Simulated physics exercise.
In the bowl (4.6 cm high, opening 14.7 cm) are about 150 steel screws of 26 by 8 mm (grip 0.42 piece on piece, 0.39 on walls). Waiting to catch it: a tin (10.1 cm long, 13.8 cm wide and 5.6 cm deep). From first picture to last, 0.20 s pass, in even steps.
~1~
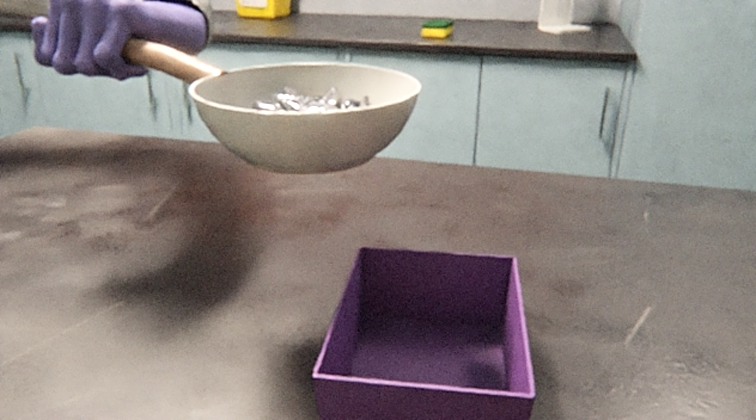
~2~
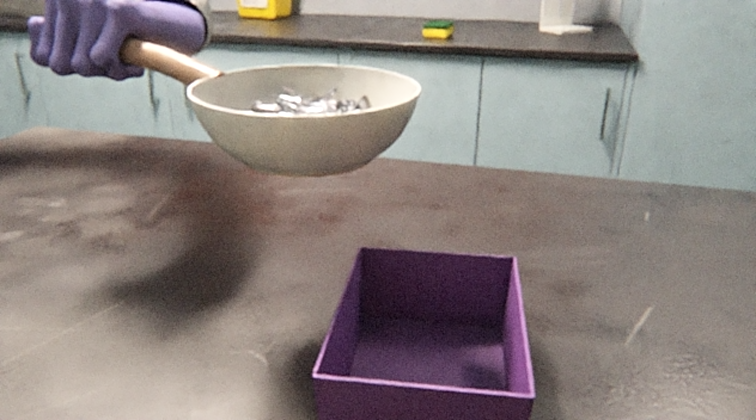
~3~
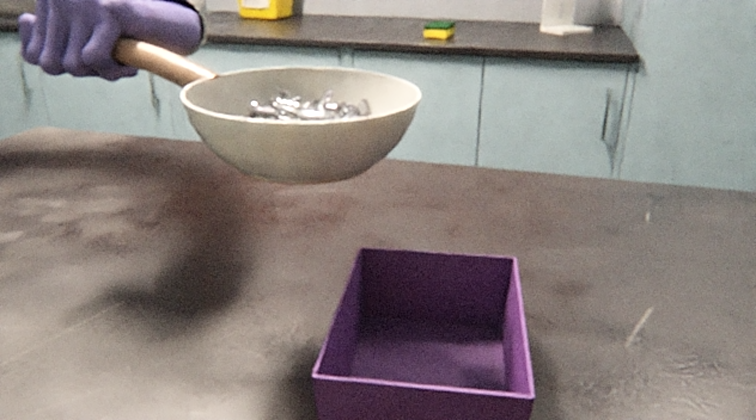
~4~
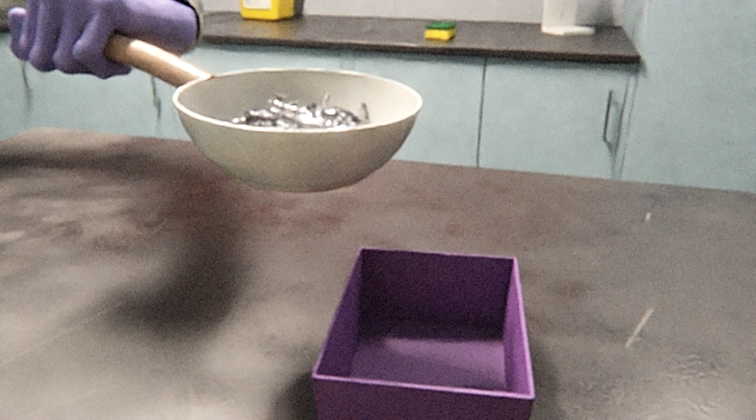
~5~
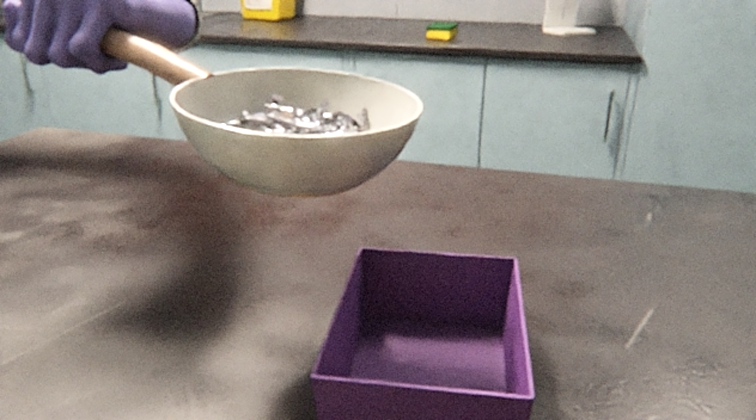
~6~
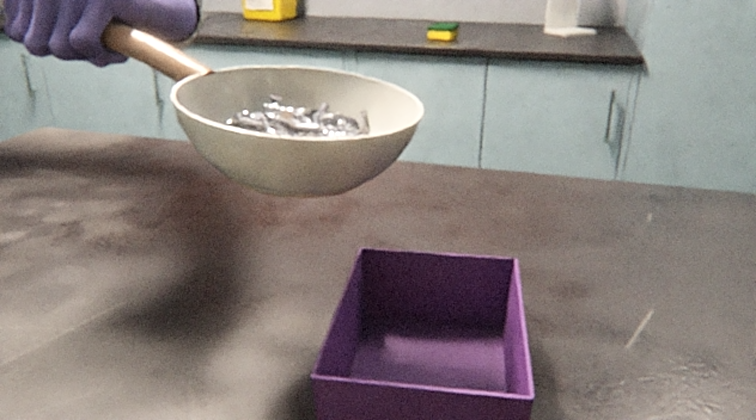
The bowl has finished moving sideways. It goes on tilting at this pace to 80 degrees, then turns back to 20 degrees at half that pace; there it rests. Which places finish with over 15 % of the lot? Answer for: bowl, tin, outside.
Bowl over, tin over, outside under.
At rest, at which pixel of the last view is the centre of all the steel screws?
Near (390, 347).
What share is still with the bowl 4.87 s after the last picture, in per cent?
Some 40 per cent of the load.
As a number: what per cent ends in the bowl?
About 40 per cent.
Then, 1.46 s after the last picture, tilt 68 degrees; bowl 95 %, tin 5 %; middle of all pieces near (330, 183).
Then, 2.68 s after the last picture, tilt 62 degrees; bowl 40 %, tin 60 %; middle of all pieces near (392, 299).
Then, 3.80 s after the last picture, tilt 38 degrees; bowl 40 %, tin 60 %; middle of all pieces near (398, 293).
Then, 4.87 s after the last picture, tilt 20 degrees; bowl 40 %, tin 60 %; middle of all pieces near (399, 289).
In the end, bowl 40 %, tin 60 %, outside 0 %.
